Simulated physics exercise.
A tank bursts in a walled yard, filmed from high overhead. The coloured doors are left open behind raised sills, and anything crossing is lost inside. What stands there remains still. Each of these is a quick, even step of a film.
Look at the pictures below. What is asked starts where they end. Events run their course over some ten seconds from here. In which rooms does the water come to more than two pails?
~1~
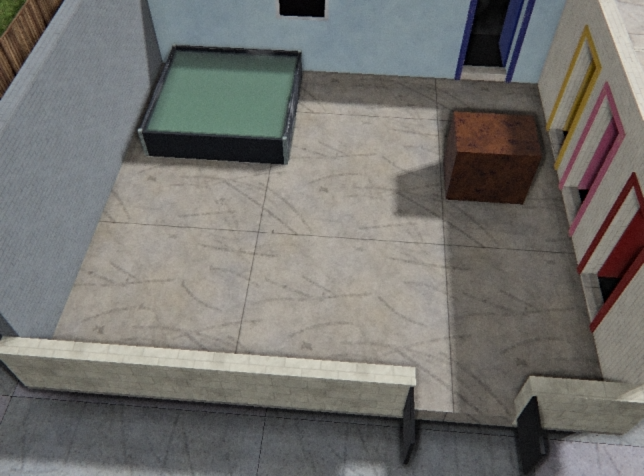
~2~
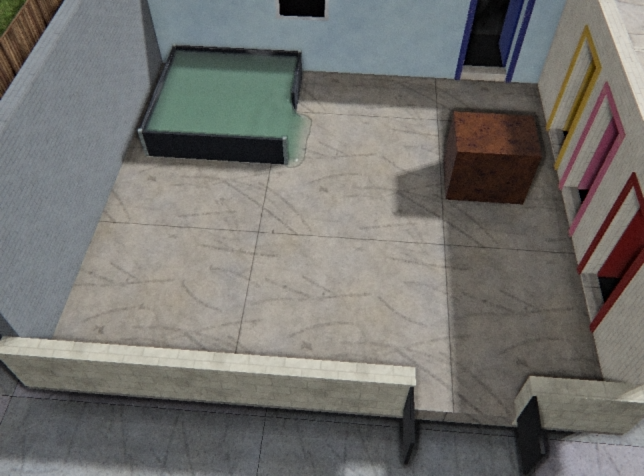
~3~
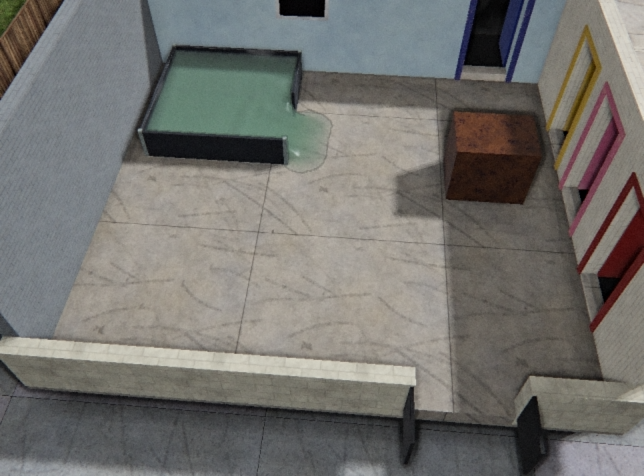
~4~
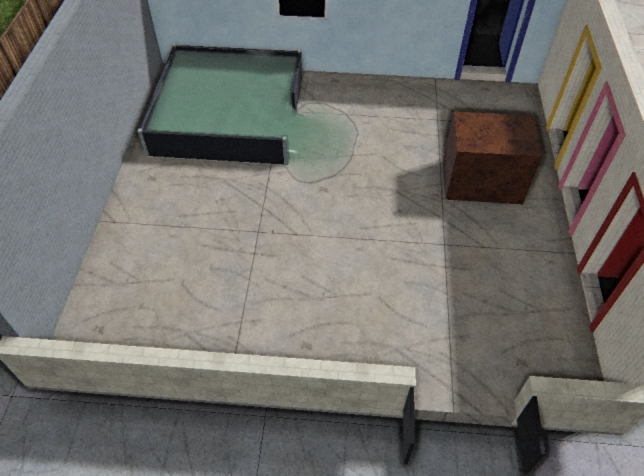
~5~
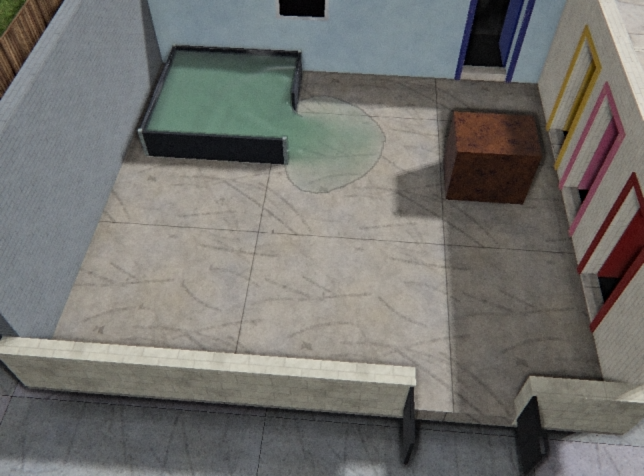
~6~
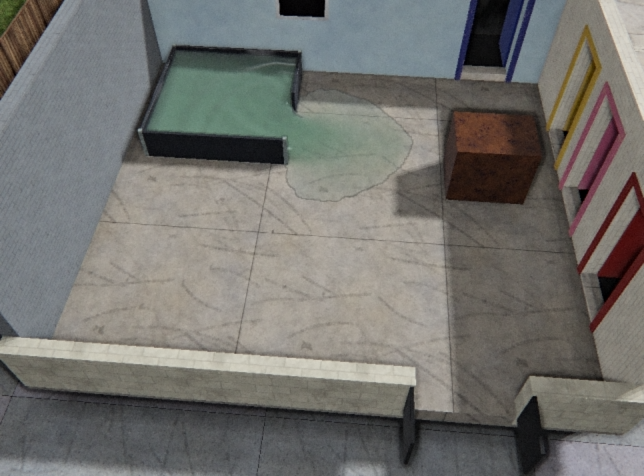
Behind the pink door, two pails or fewer; behind the blue door, two pails or fewer; behind the yellow door, more than two pails; behind the red door, more than two pails.
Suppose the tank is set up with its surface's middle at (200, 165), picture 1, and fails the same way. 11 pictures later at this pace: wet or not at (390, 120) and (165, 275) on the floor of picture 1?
The first spot is left dry and the second is left dry.
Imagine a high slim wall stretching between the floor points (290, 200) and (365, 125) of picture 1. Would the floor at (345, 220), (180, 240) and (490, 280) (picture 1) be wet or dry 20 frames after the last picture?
Results in order: Bone-dry / swamped / bone-dry.
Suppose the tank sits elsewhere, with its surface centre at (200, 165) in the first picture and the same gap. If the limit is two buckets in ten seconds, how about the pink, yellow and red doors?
The pink one exceeds the limit, the yellow one stays within the limit, and the red one exceeds the limit.
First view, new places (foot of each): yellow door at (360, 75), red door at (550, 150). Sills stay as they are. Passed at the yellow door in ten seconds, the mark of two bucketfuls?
I'd say yellow falls short.
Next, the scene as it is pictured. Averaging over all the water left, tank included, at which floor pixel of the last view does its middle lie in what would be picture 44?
Near (365, 157) in the last view.
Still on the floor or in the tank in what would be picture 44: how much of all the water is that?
I'd say roughly 92 percent.
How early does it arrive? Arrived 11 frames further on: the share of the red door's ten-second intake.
My estimate is close to 0 per cent.
A moment on, water covers 20 % of the floor; the pink door not reached, the blue door not reached, the yellow door not reached, the red door not reached.
Next, water covers 35 % of the floor; the pink door not reached, the blue door wet at the sill, nothing in, the yellow door under two buckets in, the red door not reached.
Then, water covers 50 % of the floor; the pink door wet at the sill, nothing in, the blue door wet at the sill, nothing in, the yellow door over two buckets in, the red door under two buckets in.
Later, water covers 55 % of the floor; the pink door wet at the sill, nothing in, the blue door wet at the sill, nothing in, the yellow door far over two buckets in, the red door over two buckets in.
In the end, water covers 65 % of the floor; the pink door wet at the sill, nothing in, the blue door wet at the sill, nothing in, the yellow door far over two buckets in, the red door over two buckets in.
